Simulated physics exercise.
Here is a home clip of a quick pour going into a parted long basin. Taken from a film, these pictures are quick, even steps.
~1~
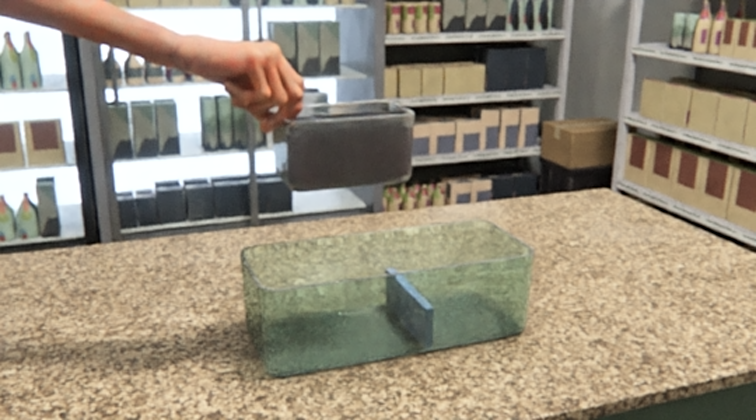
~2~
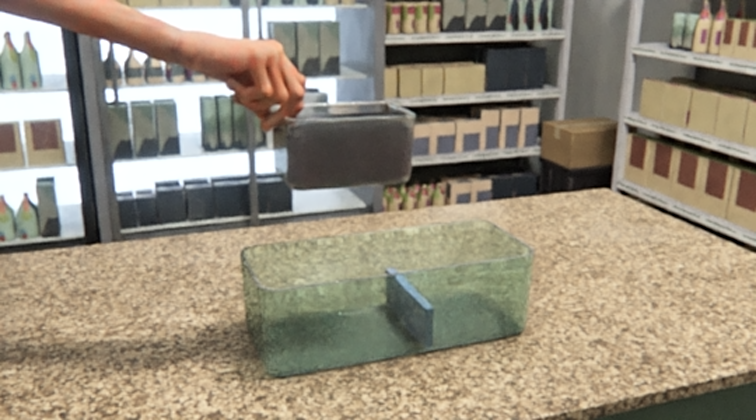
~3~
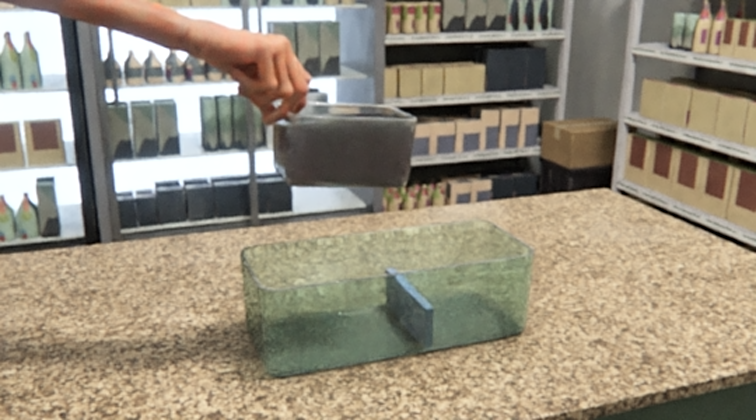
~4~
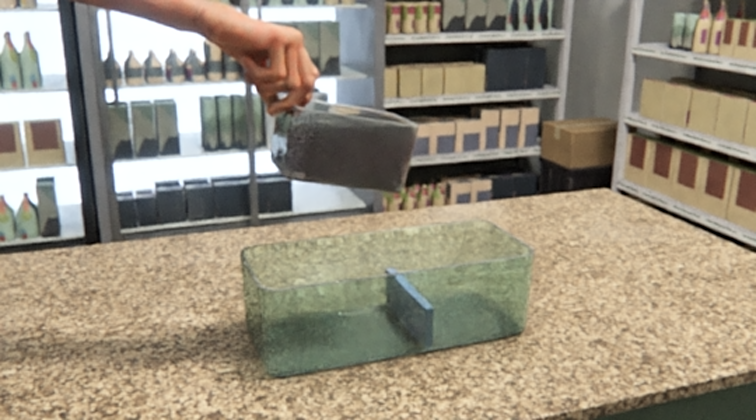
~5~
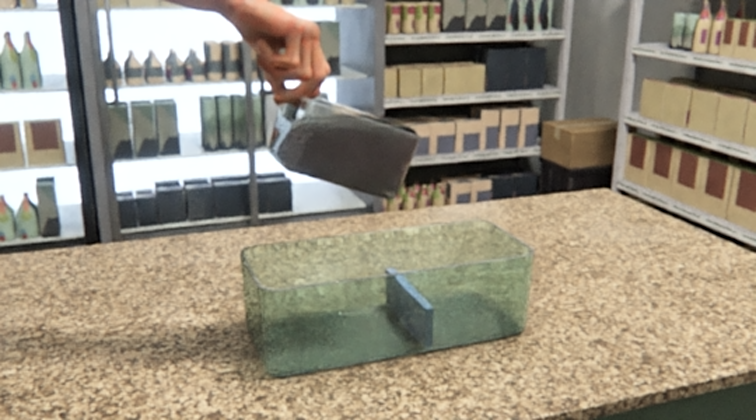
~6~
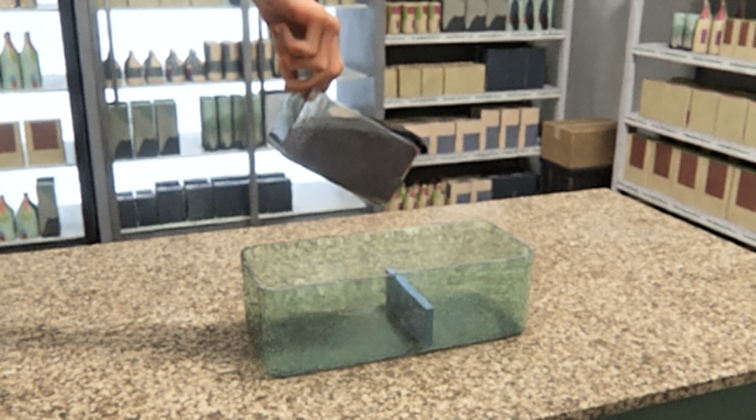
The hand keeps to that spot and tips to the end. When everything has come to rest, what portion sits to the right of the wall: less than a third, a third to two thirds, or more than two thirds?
The share right of the wall fails to stay within two thirds.
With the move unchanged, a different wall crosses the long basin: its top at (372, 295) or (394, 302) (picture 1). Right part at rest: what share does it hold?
First try 90 per cent, second try 80 per cent.
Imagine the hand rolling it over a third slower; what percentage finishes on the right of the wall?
Roughly 80 percent.
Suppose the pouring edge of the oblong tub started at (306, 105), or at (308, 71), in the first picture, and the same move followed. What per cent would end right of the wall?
The first start yields 5 per cent, the second 5 per cent.
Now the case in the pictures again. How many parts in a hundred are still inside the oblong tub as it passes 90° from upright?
Still holding around 25 %, give or take.
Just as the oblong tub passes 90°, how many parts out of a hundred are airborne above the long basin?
Some 45 per cent, I'd say.
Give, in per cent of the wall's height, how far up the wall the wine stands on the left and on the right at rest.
Roughly 10 left of the wall, roughly 60 right of it.
A moment on, the oblong tub is tipped on its side and 26 per cent is still to pour, 0 is left of the wall and 31 right of it.
Next, the oblong tub is tipped right over and 6 per cent is still to pour, 7 is left of the wall and 72 right of it.
Then the oblong tub is tipped right over and 1 per cent is still to pour, 16 is left of the wall and 76 right of it.
Later the oblong tub is tipped right over and 0 per cent is still to pour, 18 is left of the wall and 77 right of it.
Finally, 18 per cent lies left of the wall, 77 right of it and 5 outside.
